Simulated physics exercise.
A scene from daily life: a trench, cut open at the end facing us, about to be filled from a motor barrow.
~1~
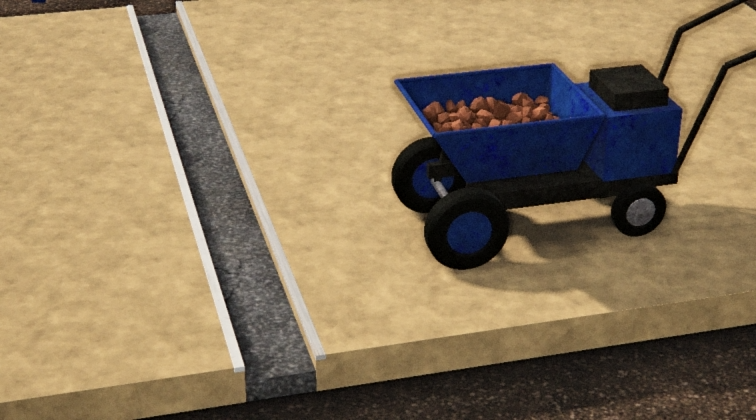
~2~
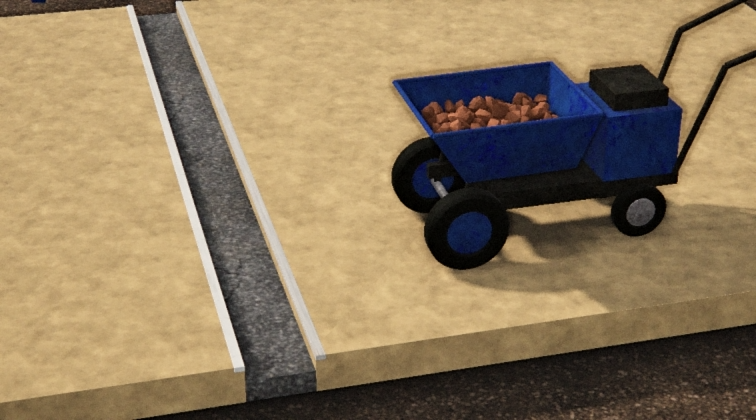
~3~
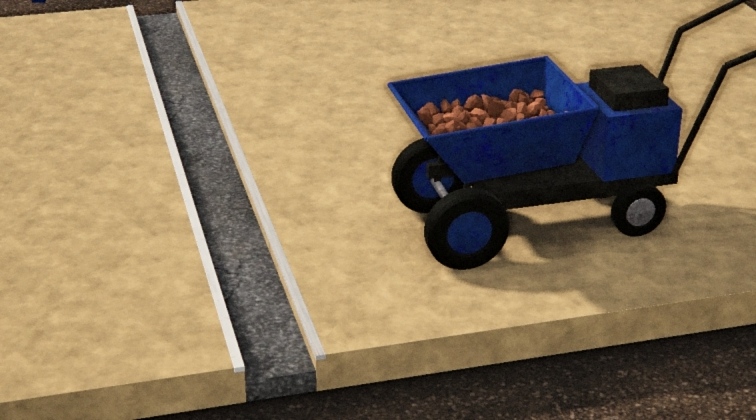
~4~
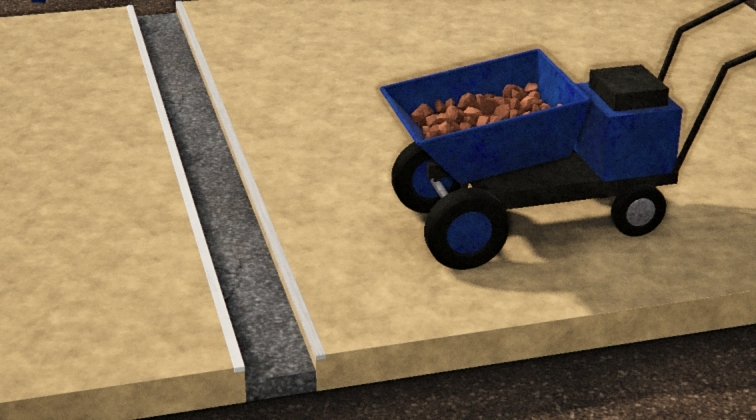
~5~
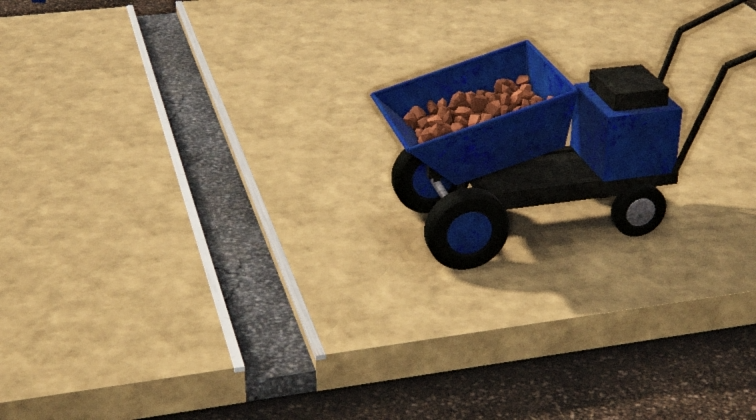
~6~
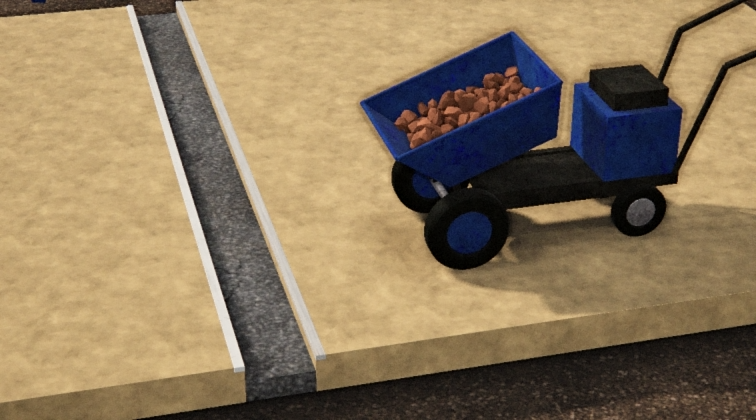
A blue motor barrow stands still while its skip of reddish rubble tilts toward the left.
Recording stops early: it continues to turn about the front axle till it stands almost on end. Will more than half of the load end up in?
No: The trench never gets most of the load.
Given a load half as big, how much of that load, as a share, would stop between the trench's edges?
It would be around 20 per cent of the load.
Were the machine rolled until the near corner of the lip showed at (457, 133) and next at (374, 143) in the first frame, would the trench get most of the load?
A minority, then a majority.
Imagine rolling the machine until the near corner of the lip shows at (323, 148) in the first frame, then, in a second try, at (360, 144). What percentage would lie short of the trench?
About 0 per cent first, about 0 per cent second.
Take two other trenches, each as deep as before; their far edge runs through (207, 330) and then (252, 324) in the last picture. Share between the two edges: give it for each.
In order: Near 30, then 30 percent.
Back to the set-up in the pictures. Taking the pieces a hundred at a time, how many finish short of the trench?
My estimate is around 40 percent.
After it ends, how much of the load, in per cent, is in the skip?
It is some 30 percent.
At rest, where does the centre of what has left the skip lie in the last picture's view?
Close to (295, 258).
Shortly afterwards, skip tipped steeply; the whole lot in the skip.
Next, skip tipped right over; the bulk in the skip; near a quarter short of the trench.
Some moments later, skip tipped right over; near a third in the skip; near a third short of the trench; near a quarter in or heaped over the trench; only a few beyond it.
In the end, skip tipped right over; near a third in the skip; near a third short of the trench; near a quarter in or heaped over the trench; only a few beyond it.
